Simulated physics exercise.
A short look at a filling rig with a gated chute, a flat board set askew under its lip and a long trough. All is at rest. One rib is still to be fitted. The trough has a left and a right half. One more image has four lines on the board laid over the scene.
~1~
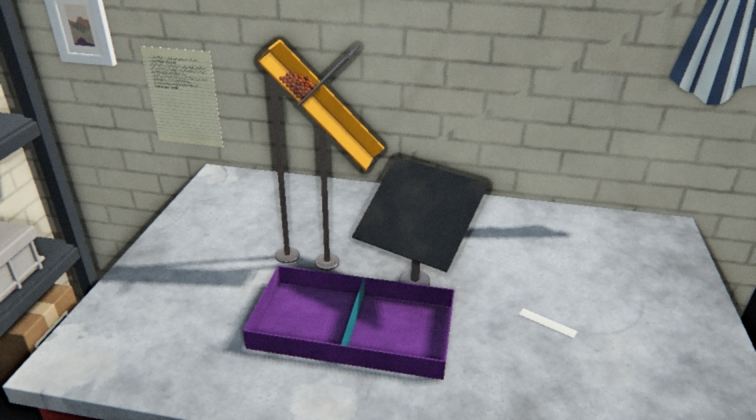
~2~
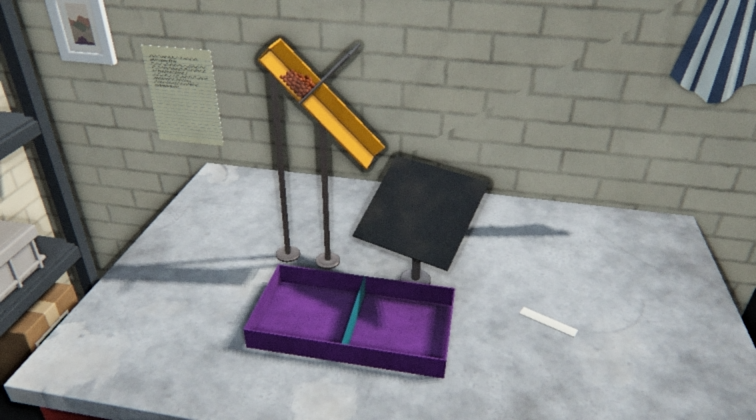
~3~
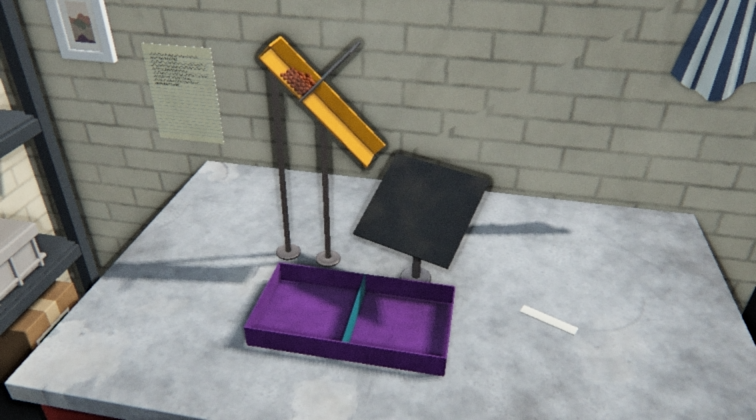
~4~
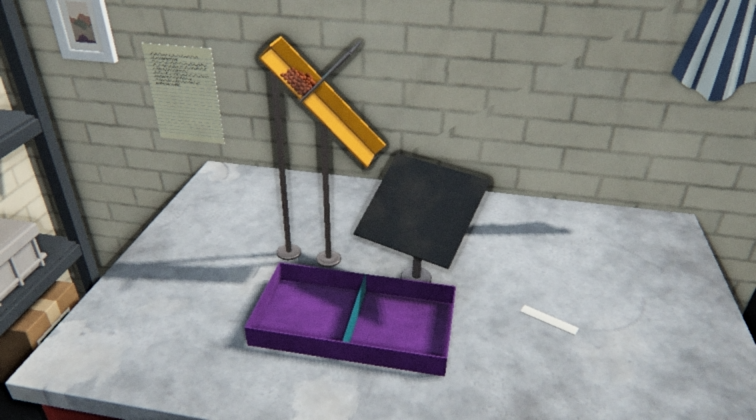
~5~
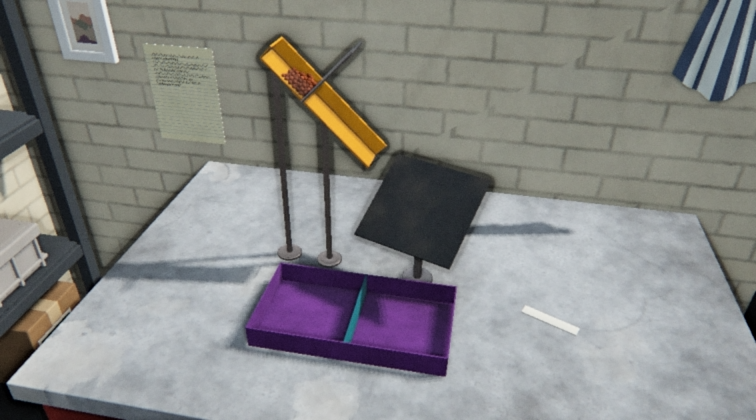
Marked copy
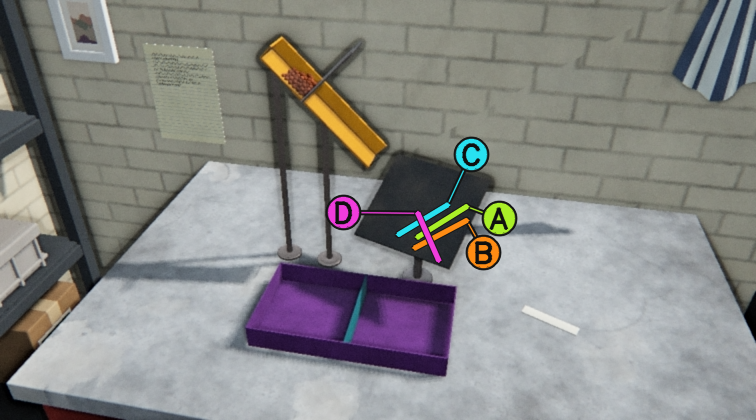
Reddish pellets resting behind a gate in a sloping yellow chute, above a tilted black board and a divided purple trough, nothing moving.
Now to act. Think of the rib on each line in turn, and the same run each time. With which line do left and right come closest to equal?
Best: C.
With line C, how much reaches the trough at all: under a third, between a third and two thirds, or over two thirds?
Over two thirds.
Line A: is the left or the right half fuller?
The right half.
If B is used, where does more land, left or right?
The right half.
On the marked copy, line A from (466, 206) to (417, 237); line B from (466, 220) to (414, 247); line C from (447, 205) to (398, 234); line D from (417, 213) to (438, 260).
Choosing A, of what is caught, a small part in the left half, most in the right.
Choosing B, of what is caught, a small part in the left half, nearly all in the right.
Choosing C, of what is caught, about half in the left half, about half in the right.
Choosing D, of what is caught, a small part in the left half, most in the right.
